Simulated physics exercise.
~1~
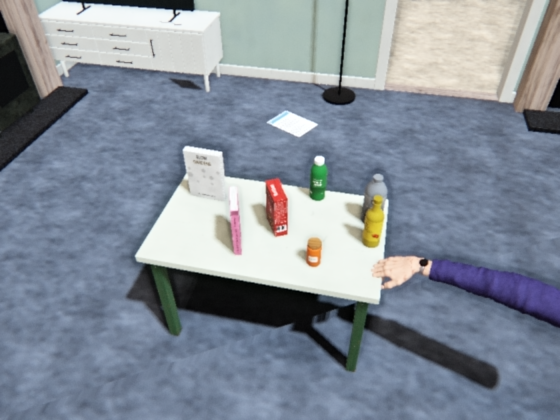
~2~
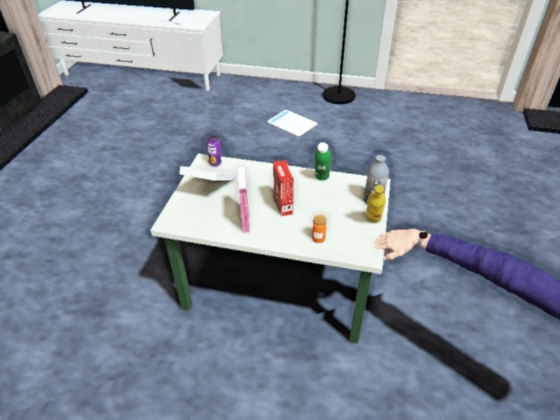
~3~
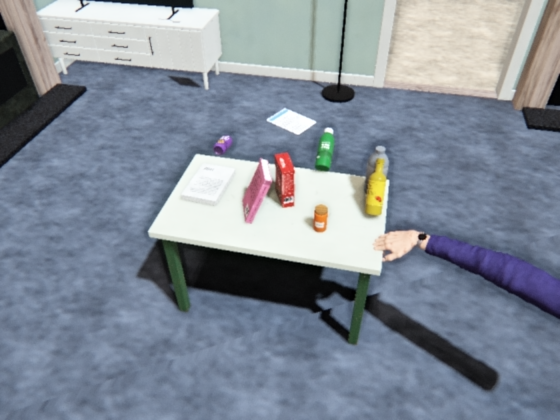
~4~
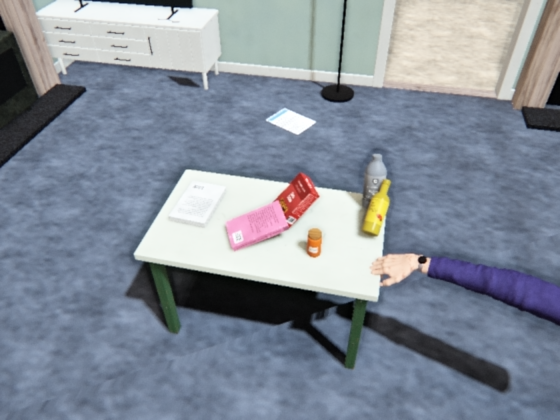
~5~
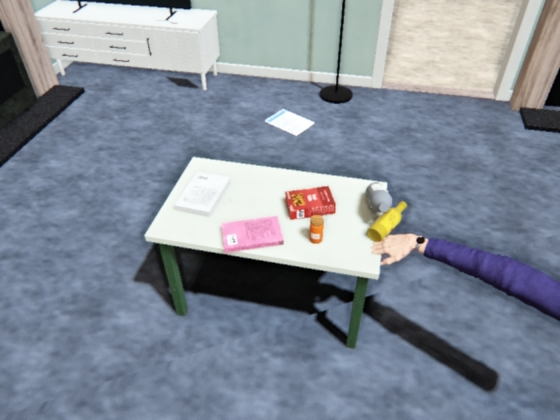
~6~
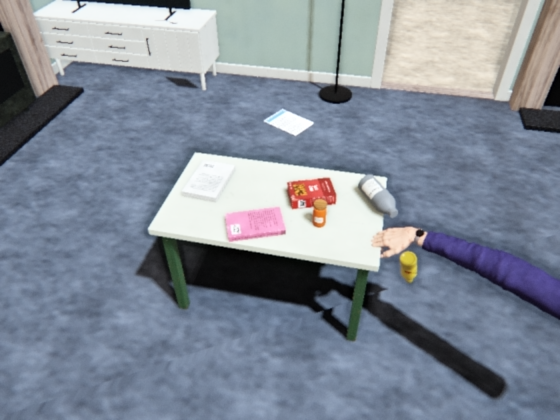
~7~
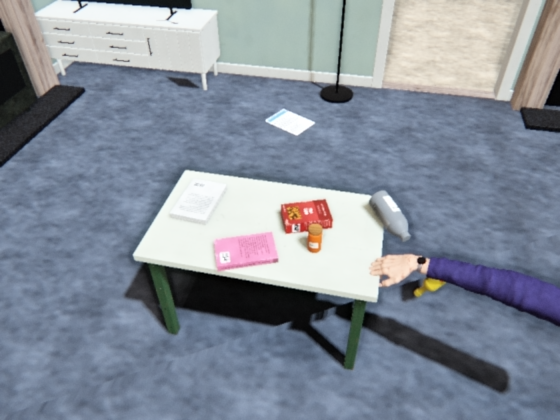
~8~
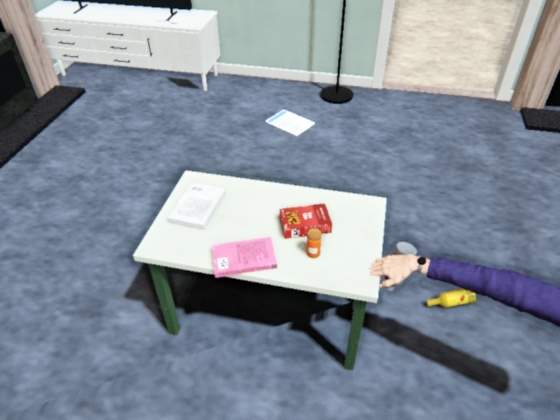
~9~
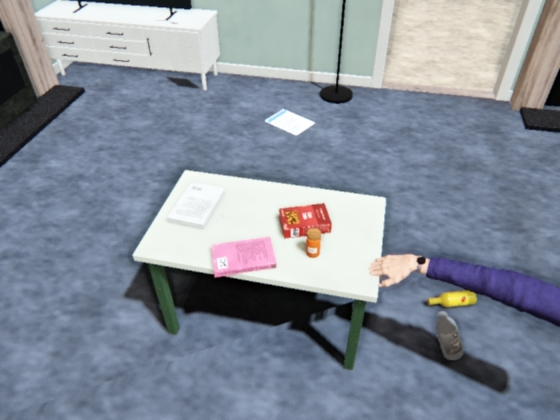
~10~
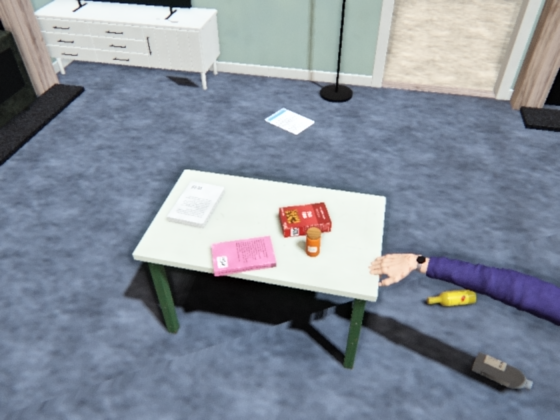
In a carpeted room, a hand at the right edge of a small white table stayed there as the table jerked back and forth, toppling a white book, pink book and red packet, while a purple can and three bottles fell off, leaving the orange shaker upright.
